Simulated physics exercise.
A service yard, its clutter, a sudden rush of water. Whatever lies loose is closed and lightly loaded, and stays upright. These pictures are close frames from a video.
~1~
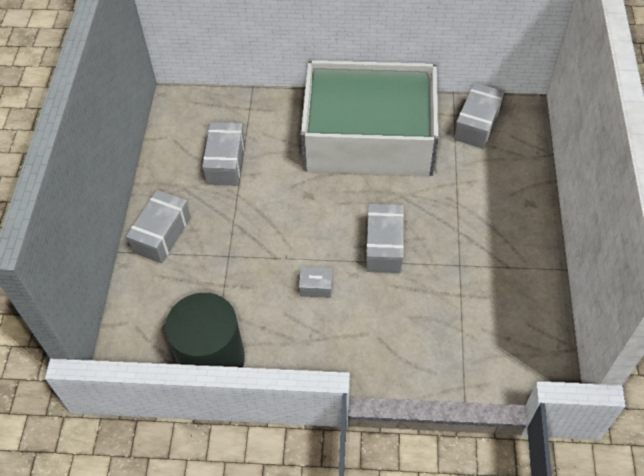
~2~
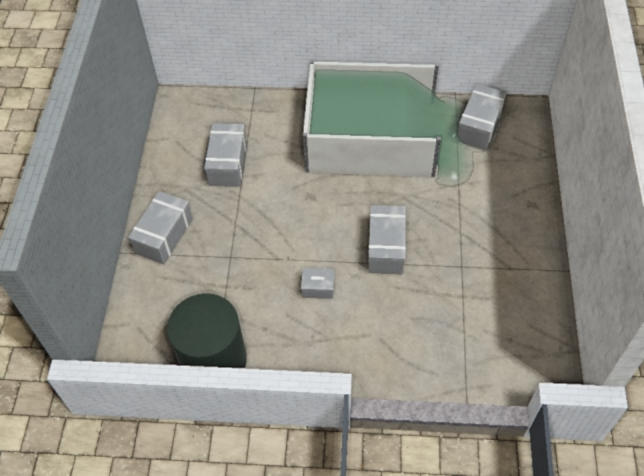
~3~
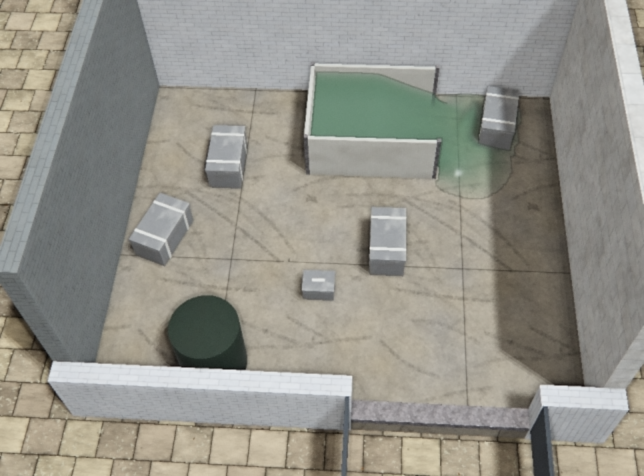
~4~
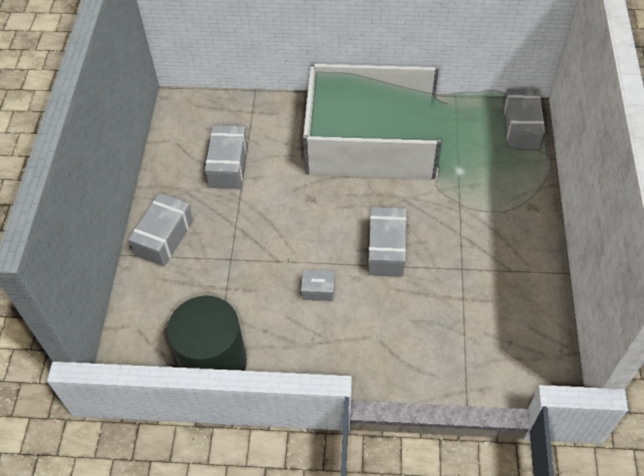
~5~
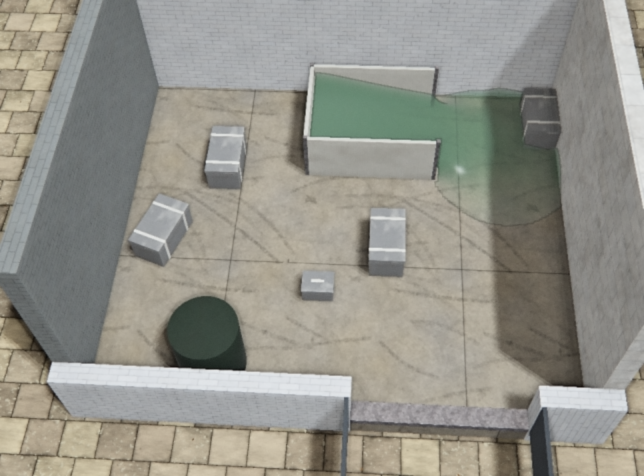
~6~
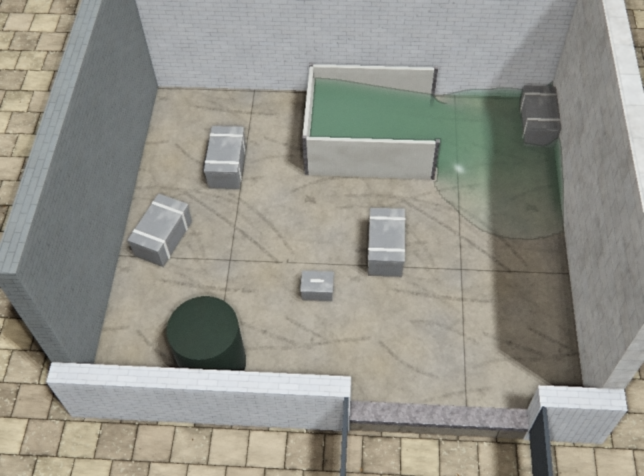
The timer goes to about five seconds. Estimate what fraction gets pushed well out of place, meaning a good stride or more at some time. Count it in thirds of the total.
The part that gets shoved well aside falls short of a third.
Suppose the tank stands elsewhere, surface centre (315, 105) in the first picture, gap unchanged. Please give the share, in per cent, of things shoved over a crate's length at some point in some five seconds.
Close to 20 in a hundred.
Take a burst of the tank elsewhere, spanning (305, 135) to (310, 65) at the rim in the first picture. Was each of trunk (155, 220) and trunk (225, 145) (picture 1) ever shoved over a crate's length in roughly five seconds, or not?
Covered that distance; covered that distance.
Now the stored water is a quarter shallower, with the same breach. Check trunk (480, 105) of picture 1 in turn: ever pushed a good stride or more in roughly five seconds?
My take on it: Went the full length.
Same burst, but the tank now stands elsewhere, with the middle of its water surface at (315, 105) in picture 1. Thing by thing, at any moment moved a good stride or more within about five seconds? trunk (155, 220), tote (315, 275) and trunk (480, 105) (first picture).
Short of it, short of it, covered the distance.
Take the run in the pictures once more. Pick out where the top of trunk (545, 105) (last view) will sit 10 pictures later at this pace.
Near (546, 139).
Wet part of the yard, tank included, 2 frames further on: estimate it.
Close to 25 per cent, tank included.
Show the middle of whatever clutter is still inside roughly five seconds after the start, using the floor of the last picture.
Around pixel (271, 235).
A moment on, 1 of 5 are well off their spots; 1 afloat.
Next, 1 of 5 are well off their spots; 1 afloat.
Later, 1 of 5 are well off their spots; 1 afloat.
In the end, 1 of 5 are well off their spots, and 1 have been at some point; 0 afloat.
